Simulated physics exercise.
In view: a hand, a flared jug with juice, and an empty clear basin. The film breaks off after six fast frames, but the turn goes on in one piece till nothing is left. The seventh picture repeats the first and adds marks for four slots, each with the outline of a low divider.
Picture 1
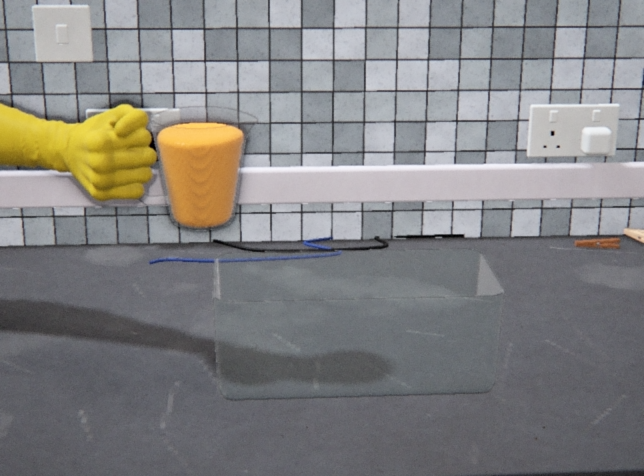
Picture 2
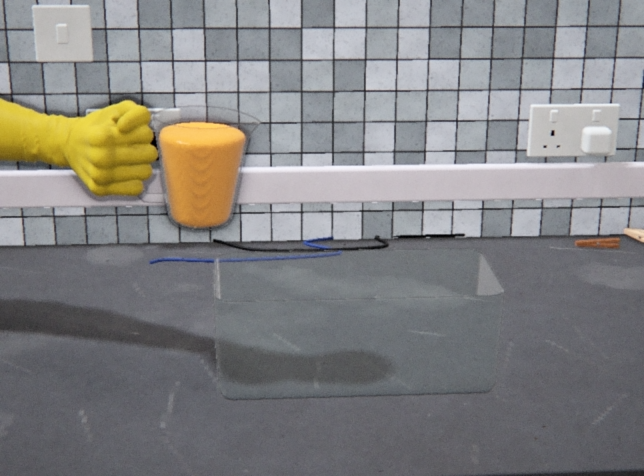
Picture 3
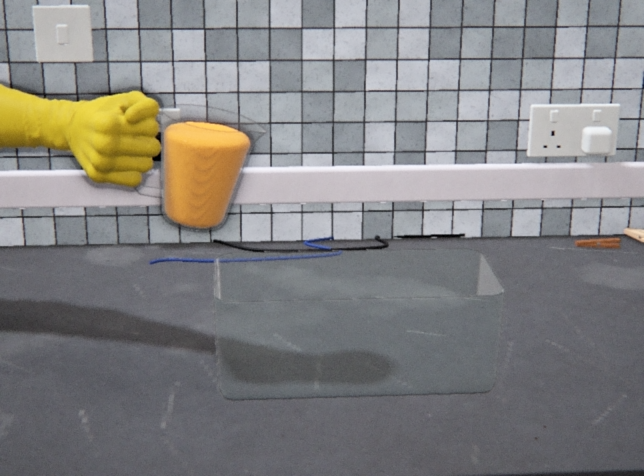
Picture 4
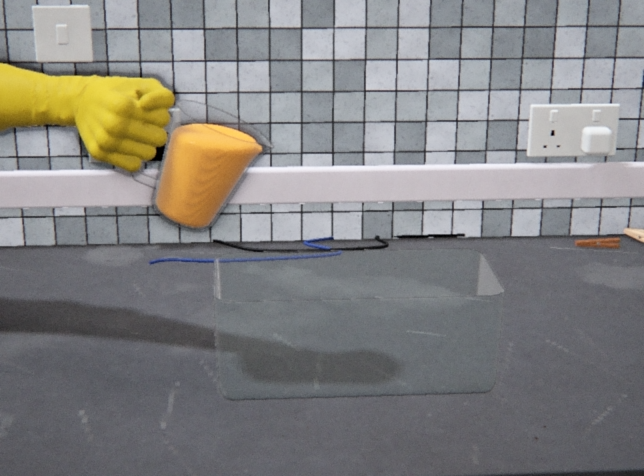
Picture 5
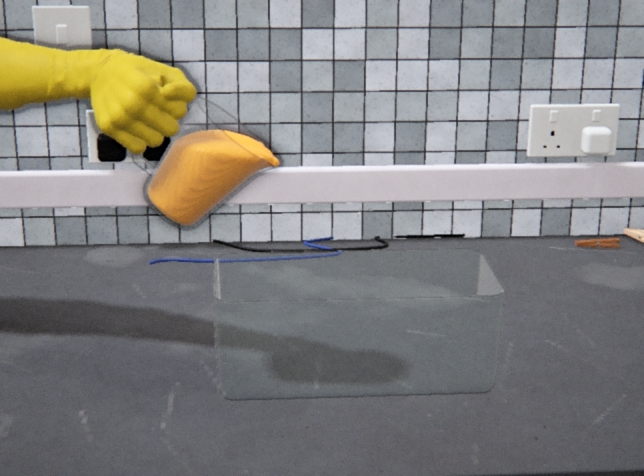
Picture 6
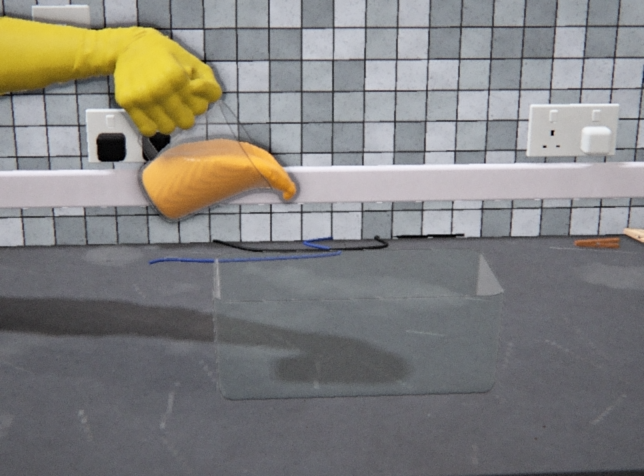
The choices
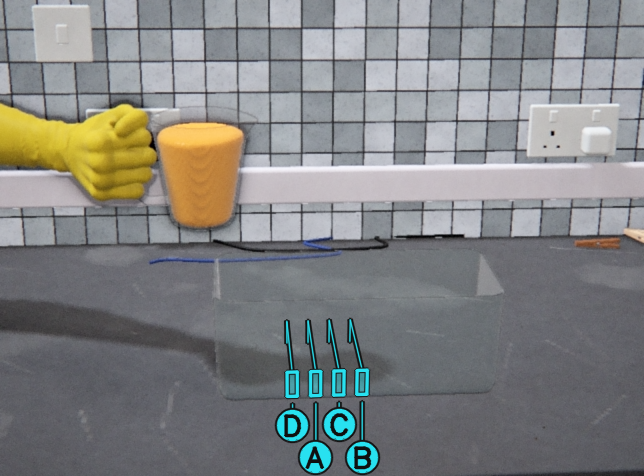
To begin with, a yellow-gloved hand holds a clear flared jug of orange juice upright above a grey counter, to the left of an empty clear basin. The hand gradually tilts the jug to the right, and the juice slides toward the rim, then curls over the lip in a short tongue.
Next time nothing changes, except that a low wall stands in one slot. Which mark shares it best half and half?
A beats the others.
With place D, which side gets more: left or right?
More ends on the right.
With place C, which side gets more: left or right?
More ends on the left.
On the marked copy, A at (315, 403); B at (362, 401); C at (339, 402); D at (292, 403).
For place A, about 53 % ends left of the wall and 44 % right of it; 3 % is lost outside.
For place B, about 82 % ends left of the wall and 14 % right of it; 4 % is lost outside.
For place C, about 72 % ends left of the wall and 24 % right of it; 3 % is lost outside.
For place D, about 26 % ends left of the wall and 71 % right of it; 3 % is lost outside.
